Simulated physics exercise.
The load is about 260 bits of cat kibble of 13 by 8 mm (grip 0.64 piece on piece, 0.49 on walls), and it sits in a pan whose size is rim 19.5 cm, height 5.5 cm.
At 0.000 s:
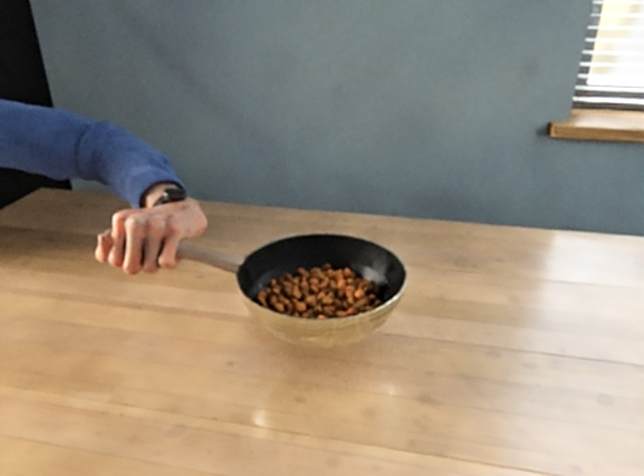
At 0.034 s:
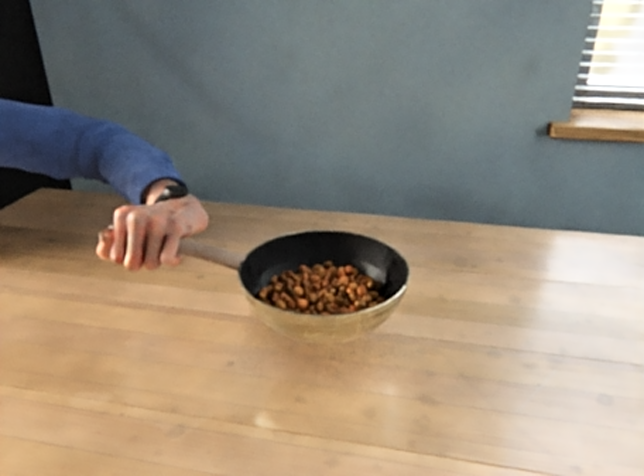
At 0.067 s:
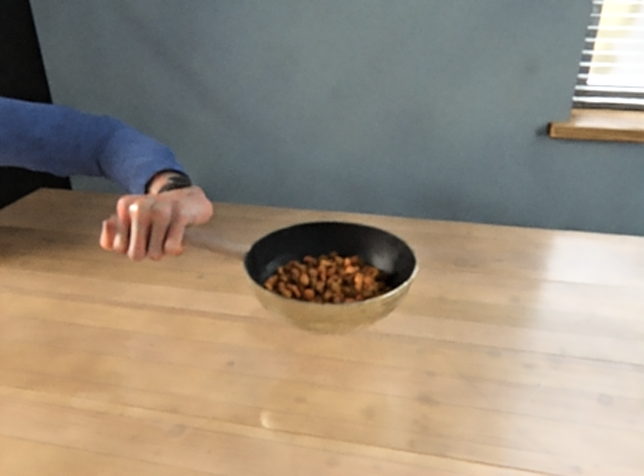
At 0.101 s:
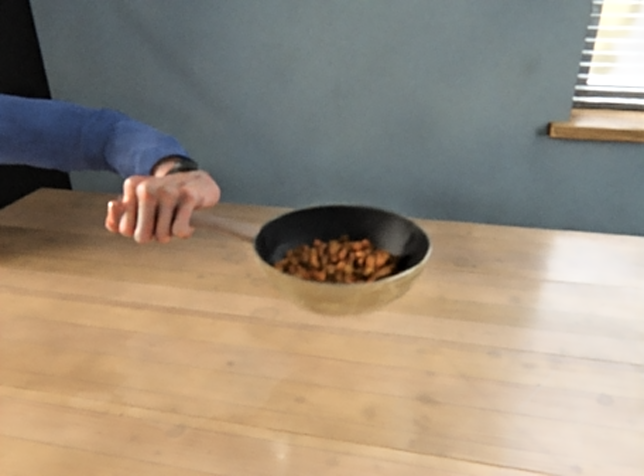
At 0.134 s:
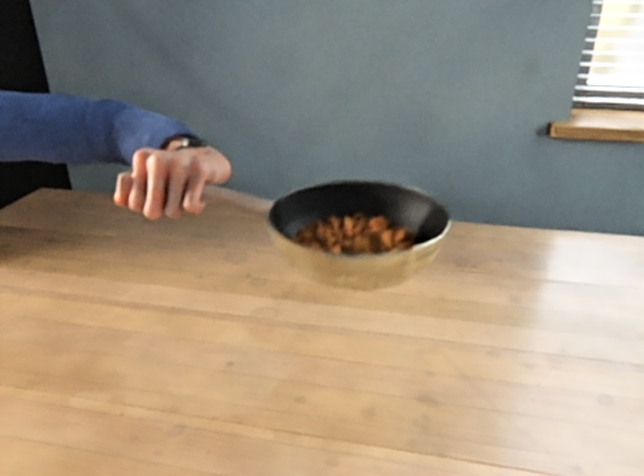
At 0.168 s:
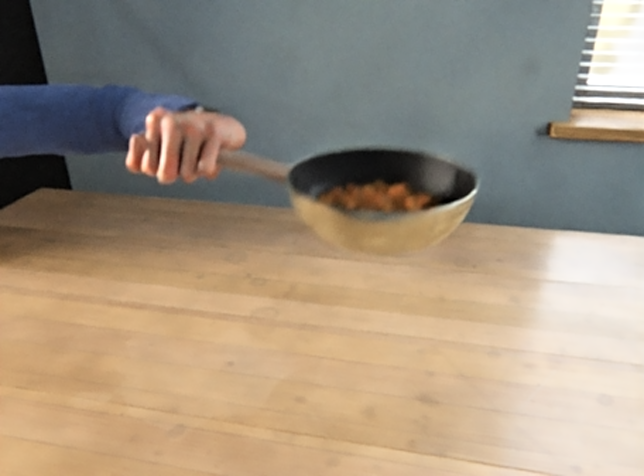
Above a wooden table, a hand lifts a pan of brown kibble up and rightward.
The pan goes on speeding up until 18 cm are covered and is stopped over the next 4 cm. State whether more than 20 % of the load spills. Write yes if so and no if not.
I write yes.
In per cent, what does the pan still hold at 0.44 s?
Roughly 0 per cent of the load.
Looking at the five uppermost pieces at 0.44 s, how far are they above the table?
Estimate: Near 40 cm.
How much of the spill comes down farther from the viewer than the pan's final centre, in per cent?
60 %.
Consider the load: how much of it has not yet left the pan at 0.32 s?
Share of load: Near 15 %.
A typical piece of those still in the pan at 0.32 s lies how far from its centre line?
The answer is about 8.5 cm.
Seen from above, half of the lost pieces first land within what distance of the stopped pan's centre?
About 32 cm.
After 0.32 s, pan 15 %, in the air 85 %; middle of the pieces not yet landed near (520, 45).
Then, at 0.44 s, in the air 100 %; middle of the pieces not yet landed near (617, 68).
After 0.56 s, in the air 95 %.
Then, at 0.67 s, fallen right of where it stops 100 %; middle of the pieces not yet landed near (588, 261).
In the end, at 1.2 s, fallen right of where it stops 100 %.
